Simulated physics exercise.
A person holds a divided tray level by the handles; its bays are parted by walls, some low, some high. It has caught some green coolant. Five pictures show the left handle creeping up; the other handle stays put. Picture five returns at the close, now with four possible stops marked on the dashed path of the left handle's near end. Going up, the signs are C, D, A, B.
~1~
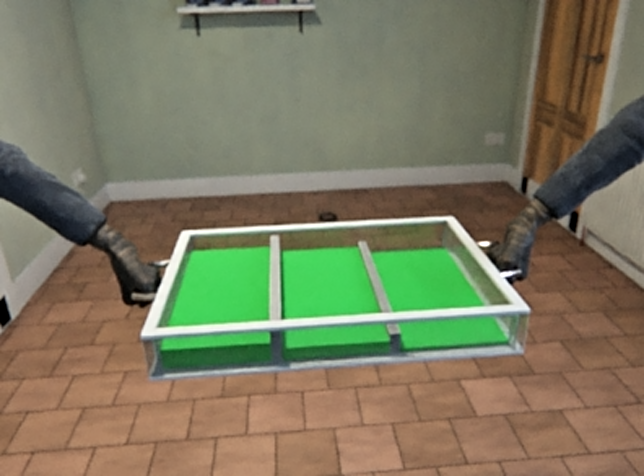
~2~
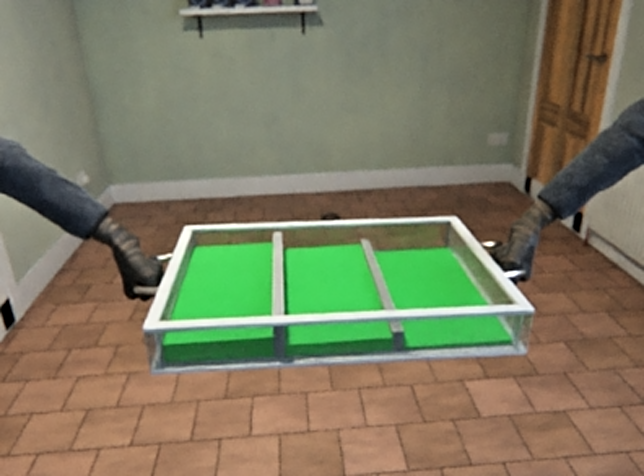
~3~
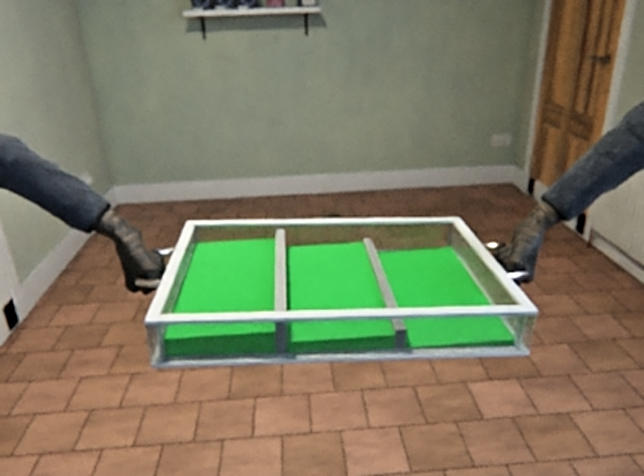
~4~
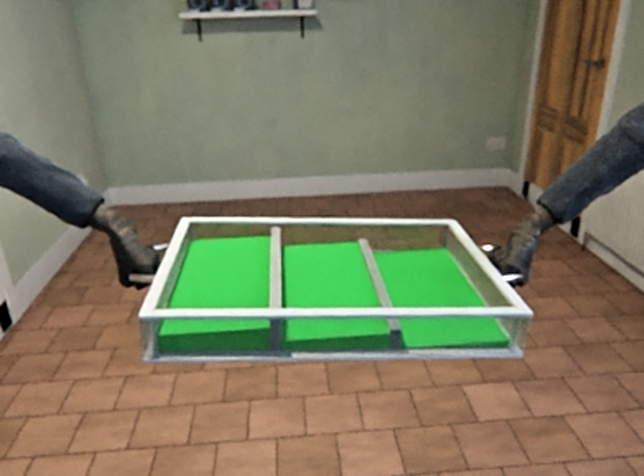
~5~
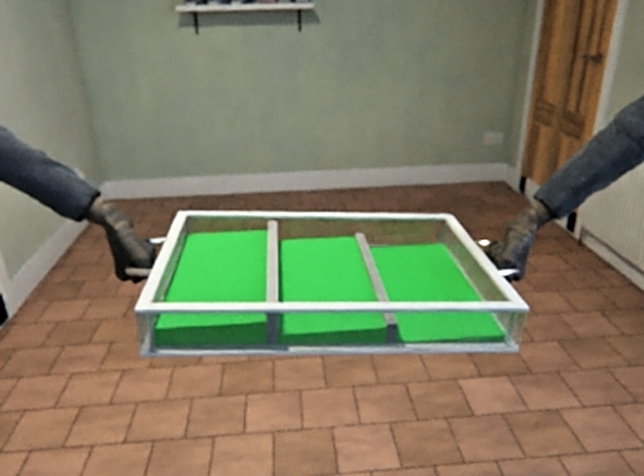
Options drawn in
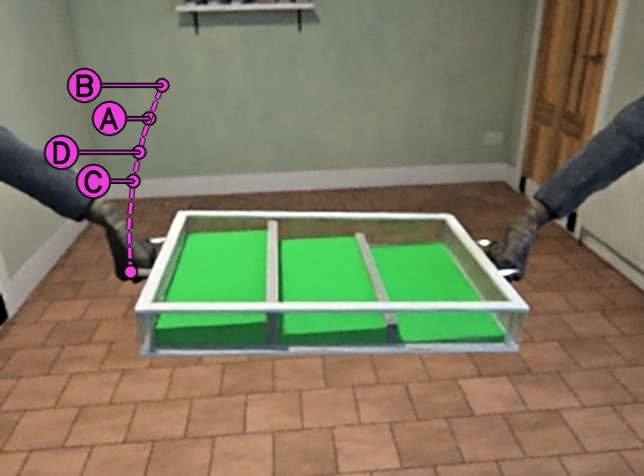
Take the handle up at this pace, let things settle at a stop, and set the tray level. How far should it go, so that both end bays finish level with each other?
The best stop is D.
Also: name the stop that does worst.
B.
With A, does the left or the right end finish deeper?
The right one.
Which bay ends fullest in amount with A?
It is the right one.
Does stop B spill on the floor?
Yes, some is lost.
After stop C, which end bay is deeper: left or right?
The left one.
On the marked copy, A at (149, 118); B at (162, 85); C at (133, 181); D at (139, 152).
If A is chosen, the right end bay stands a little deeper than the other; about 5 % goes over the rim.
If B is chosen, the right end bay stands a little deeper than the other; about 22 % goes over the rim.
If C is chosen, the left end bay stands much deeper than the other; nothing spills.
If D is chosen, the two end bays stand about equally deep; nothing spills.
